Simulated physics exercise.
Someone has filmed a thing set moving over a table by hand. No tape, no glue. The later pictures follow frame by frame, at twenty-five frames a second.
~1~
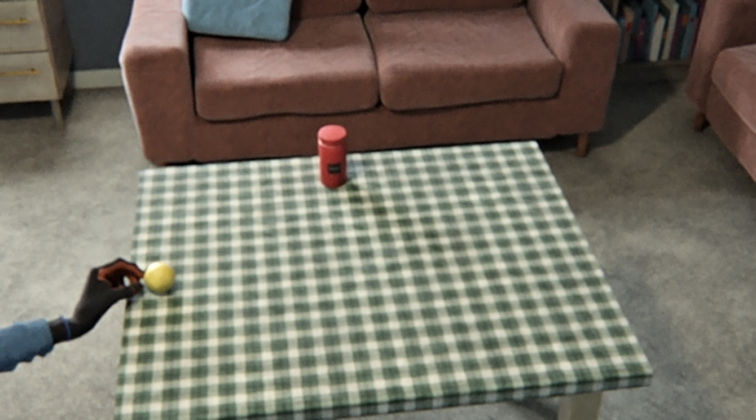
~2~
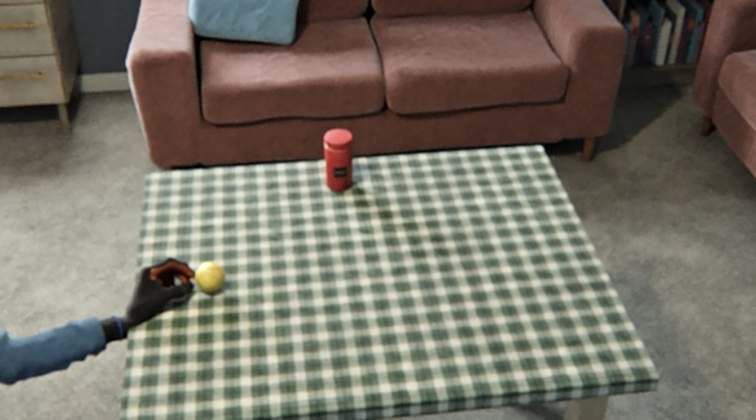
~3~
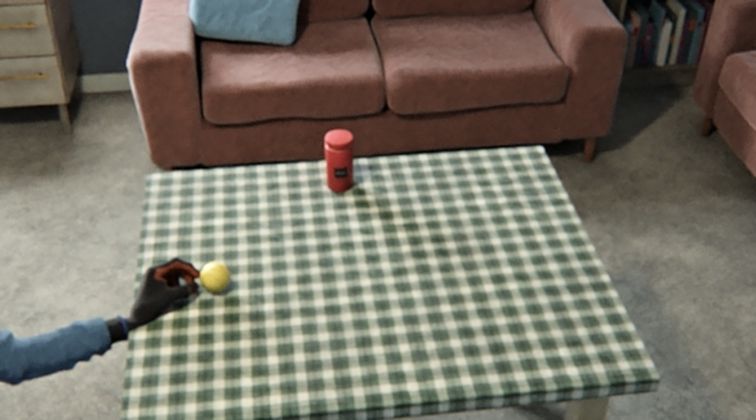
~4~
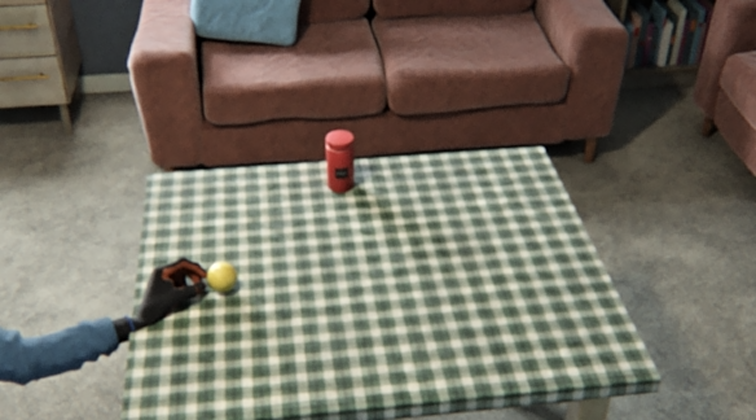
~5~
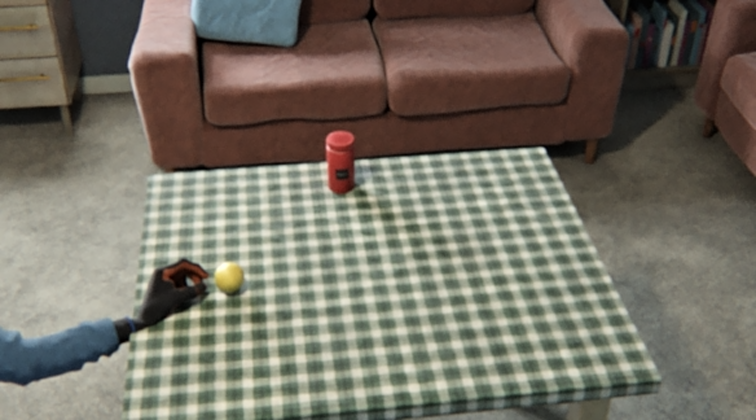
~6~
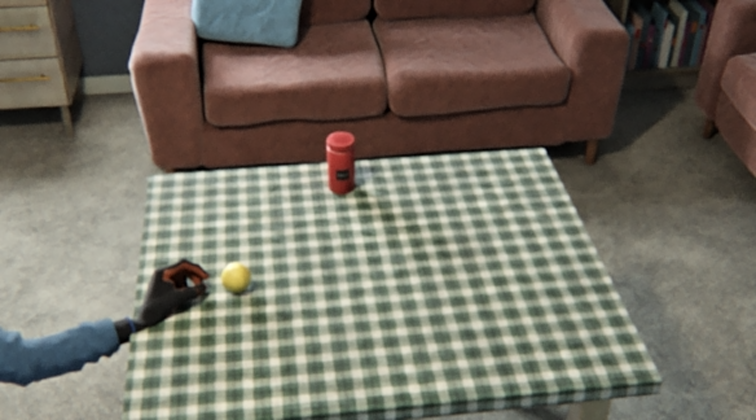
A gloved hand pushing a yellow lemon rightward across a checkered tablecloth, then staying back as the lemon moves slightly farther right.
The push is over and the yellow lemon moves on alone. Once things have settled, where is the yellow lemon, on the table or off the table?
The yellow lemon remains on top.
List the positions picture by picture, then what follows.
The first frame shows under the hand; yellow lemon (160, 277).
The second frame shows under the hand; yellow lemon (210, 277).
The third frame shows under the hand; yellow lemon (215, 277).
The fourth frame shows yellow lemon (222, 277).
The fifth frame shows yellow lemon (230, 278).
The sixth frame shows yellow lemon (236, 278) shifted a little.
Then, 0.10 s on from there, yellow lemon shifted about its own width near (252, 277).
Then, 0.30 s on from there, yellow lemon shifted well along near (279, 274).
Then, 0.60 s on from there, yellow lemon shifted well along near (311, 272).
Then, 0.90 s on from there, yellow lemon shifted well along near (331, 270).
In the end, moved from the start, yellow lemon. At the end, from the last picture's camera, yellow lemon near (339, 270).
